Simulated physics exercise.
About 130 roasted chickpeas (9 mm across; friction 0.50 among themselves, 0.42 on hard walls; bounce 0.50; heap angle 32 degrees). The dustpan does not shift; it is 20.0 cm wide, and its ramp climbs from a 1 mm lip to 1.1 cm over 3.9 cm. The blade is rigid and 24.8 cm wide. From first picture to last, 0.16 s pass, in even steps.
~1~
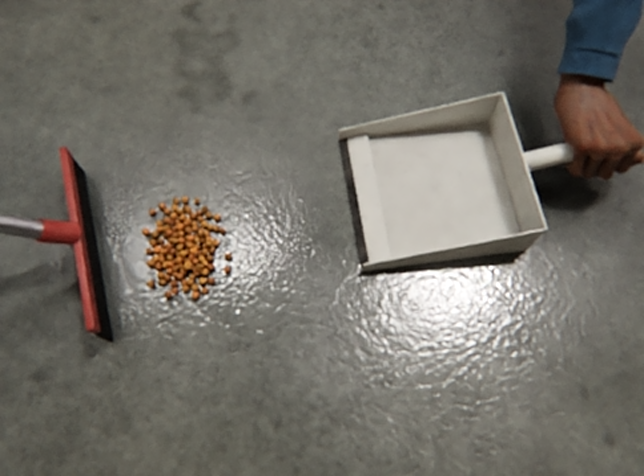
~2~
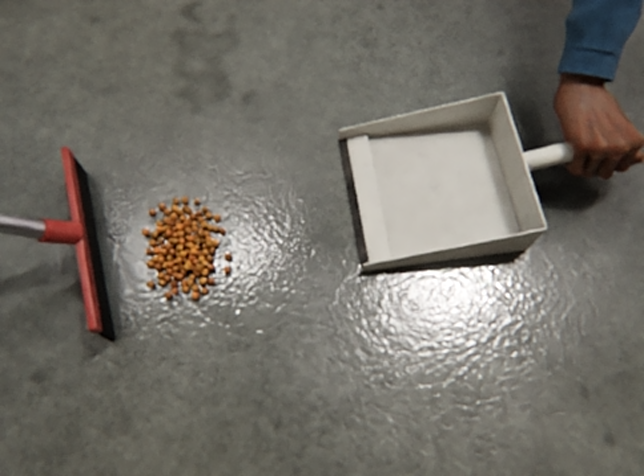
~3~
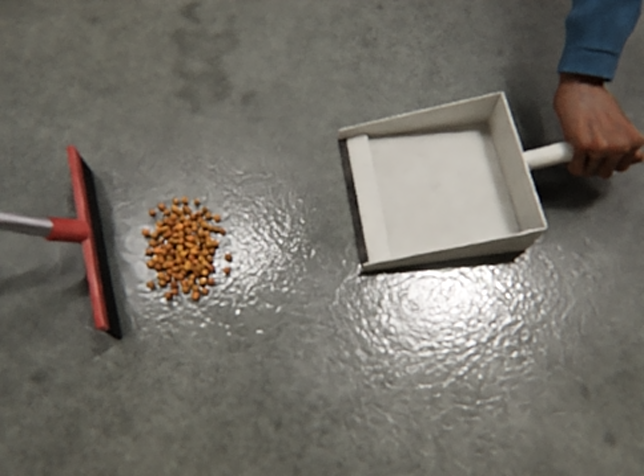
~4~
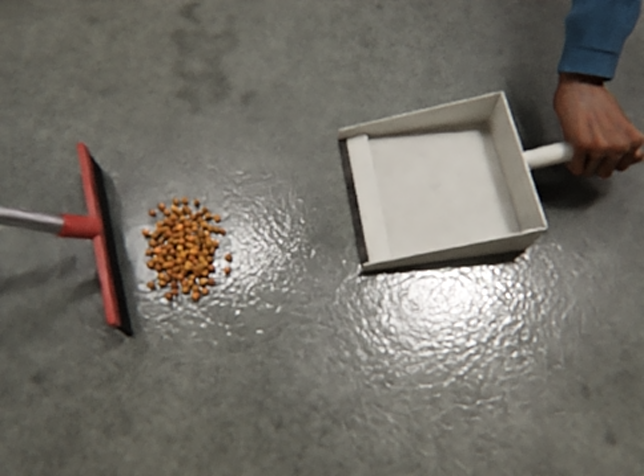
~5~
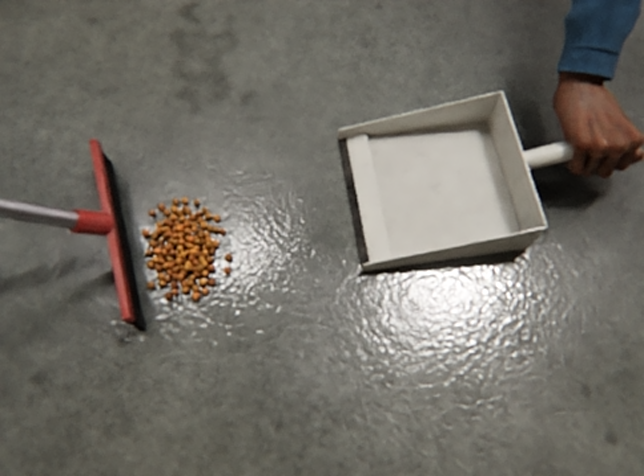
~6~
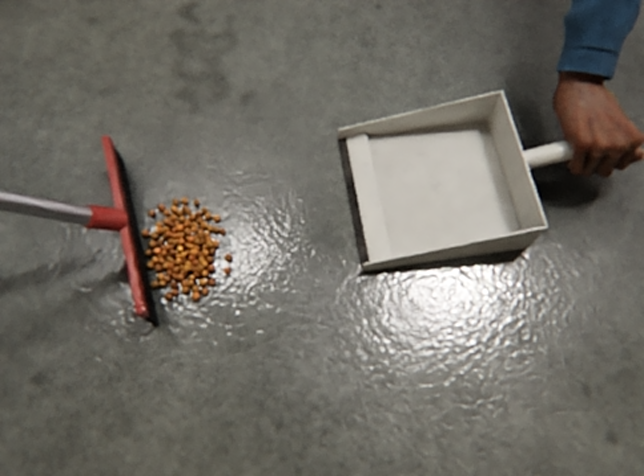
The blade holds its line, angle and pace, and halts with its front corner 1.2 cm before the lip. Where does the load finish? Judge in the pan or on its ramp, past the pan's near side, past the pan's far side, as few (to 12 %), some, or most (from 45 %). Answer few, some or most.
In the pan or on its ramp: Some; past the pan's near side: Few; past the pan's far side: Few.
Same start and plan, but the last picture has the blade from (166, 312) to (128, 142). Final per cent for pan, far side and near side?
Pan 40, far 5, near 5.
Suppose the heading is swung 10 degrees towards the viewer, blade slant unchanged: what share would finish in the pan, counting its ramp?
It would be near 30 per cent.
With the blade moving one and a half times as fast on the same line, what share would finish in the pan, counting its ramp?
It would be near 40 per cent.
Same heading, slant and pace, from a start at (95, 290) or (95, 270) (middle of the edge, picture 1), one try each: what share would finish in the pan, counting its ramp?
About 20 and 30 per cent.
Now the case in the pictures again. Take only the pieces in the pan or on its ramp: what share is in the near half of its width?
Some 50 per cent.
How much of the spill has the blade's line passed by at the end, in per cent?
Some 5 per cent.
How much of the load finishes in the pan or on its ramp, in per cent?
About 35 per cent.
Then, 0.26 s after the last picture, middle of the blade 16 cm from the lip; 0 % over the lip, far side 0 %, near side 5 %.
Then, 0.42 s after the last picture, middle of the blade 8 cm from the lip; 0 % over the lip, far side 0 %, near side 5 %.
Then, 0.72 s after the last picture, middle of the blade 3 cm from the lip; 35 % over the lip, far side 5 %, near side 5 %.
In the end, pan 35 %, near side 5 %, far side 5 %, in front of the lip or behind the blade 55 %.
